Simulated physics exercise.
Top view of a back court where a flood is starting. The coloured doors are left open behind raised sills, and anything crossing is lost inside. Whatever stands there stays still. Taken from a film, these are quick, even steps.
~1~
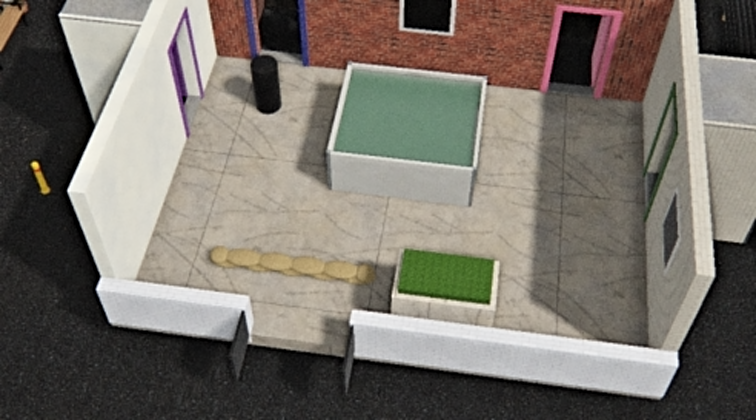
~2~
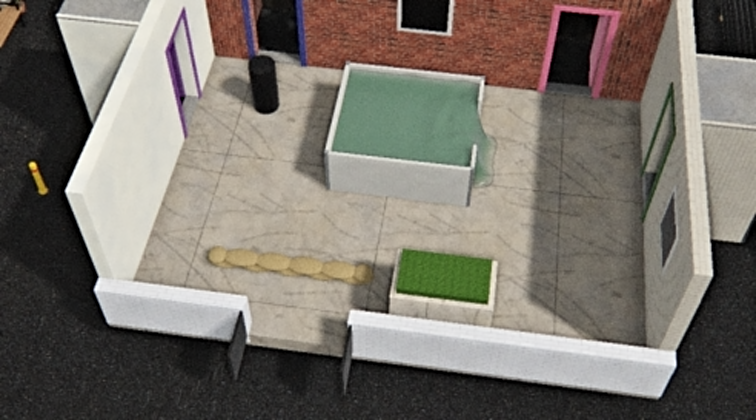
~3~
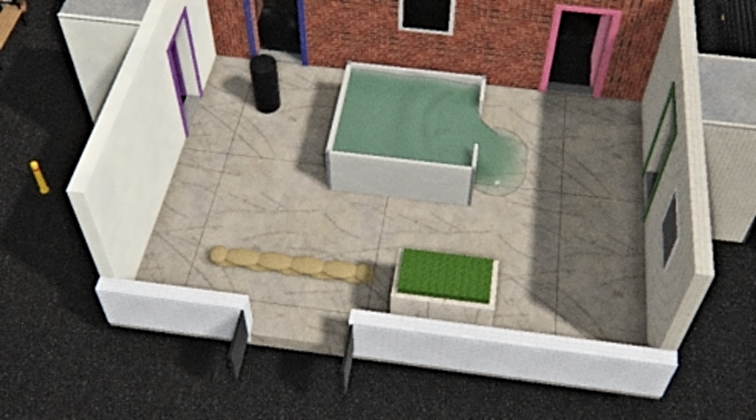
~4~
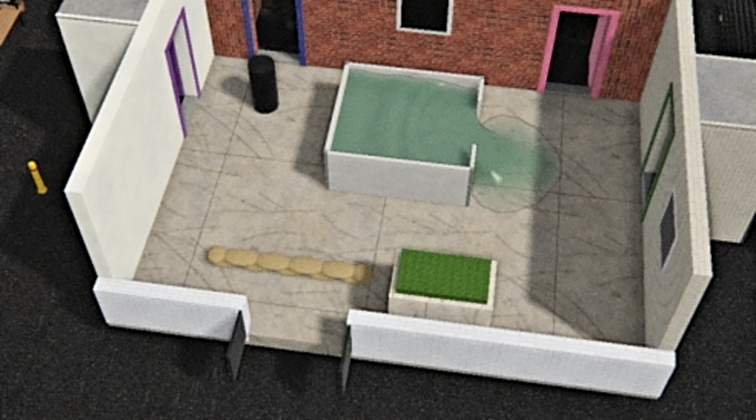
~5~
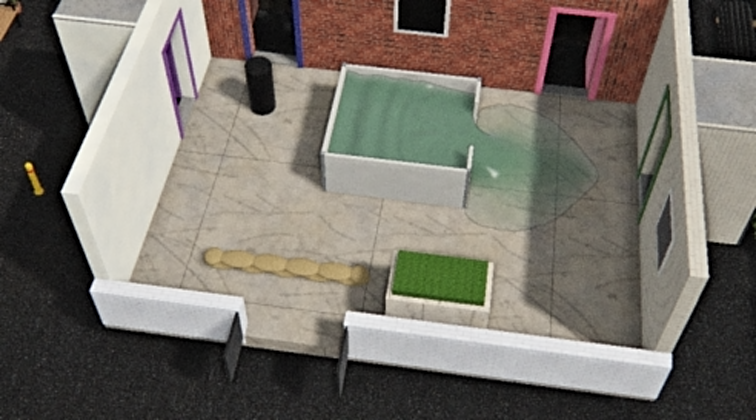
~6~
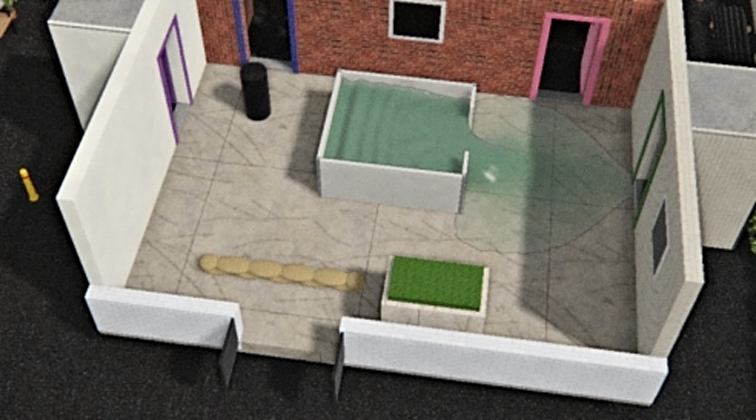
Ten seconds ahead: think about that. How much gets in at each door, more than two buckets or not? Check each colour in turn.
Green door: More than two buckets. Blue door: No more than two buckets. Pink door: More than two buckets. Purple door: No more than two buckets.
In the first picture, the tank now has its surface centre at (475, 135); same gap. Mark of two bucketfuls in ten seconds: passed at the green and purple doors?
Green door exceeds it, purple door doesn't reach it.
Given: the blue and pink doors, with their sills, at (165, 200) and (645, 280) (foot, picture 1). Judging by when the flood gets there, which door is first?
The green door.
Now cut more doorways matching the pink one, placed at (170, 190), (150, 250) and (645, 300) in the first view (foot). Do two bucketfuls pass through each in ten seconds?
First door doesn't reach it, second door doesn't reach it, third door gets past it.
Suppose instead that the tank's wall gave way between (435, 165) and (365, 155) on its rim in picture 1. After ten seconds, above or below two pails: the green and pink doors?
The green door falls short and the pink door tops the limit.
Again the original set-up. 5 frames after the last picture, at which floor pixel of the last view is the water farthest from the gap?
Near (636, 302).
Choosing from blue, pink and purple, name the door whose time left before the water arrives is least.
I'd go with the pink-painted one.
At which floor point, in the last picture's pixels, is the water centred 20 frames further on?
At about (491, 185).
A moment on, water covers 30 % of the floor; the green door over two buckets in, the blue door not reached, the pink door under two buckets in, the purple door not reached.
Next, water covers 30 % of the floor; the green door far over two buckets in, the blue door not reached, the pink door over two buckets in, the purple door not reached.
Then, water covers 35 % of the floor; the green door far over two buckets in, the blue door not reached, the pink door far over two buckets in, the purple door not reached.
Later, water covers 60 % of the floor; the green door far over two buckets in, the blue door wet at the sill, nothing in, the pink door far over two buckets in, the purple door not reached.
In the end, water covers 90 % of the floor; the green door far over two buckets in, the blue door wet at the sill, nothing in, the pink door far over two buckets in, the purple door wet at the sill, nothing in.
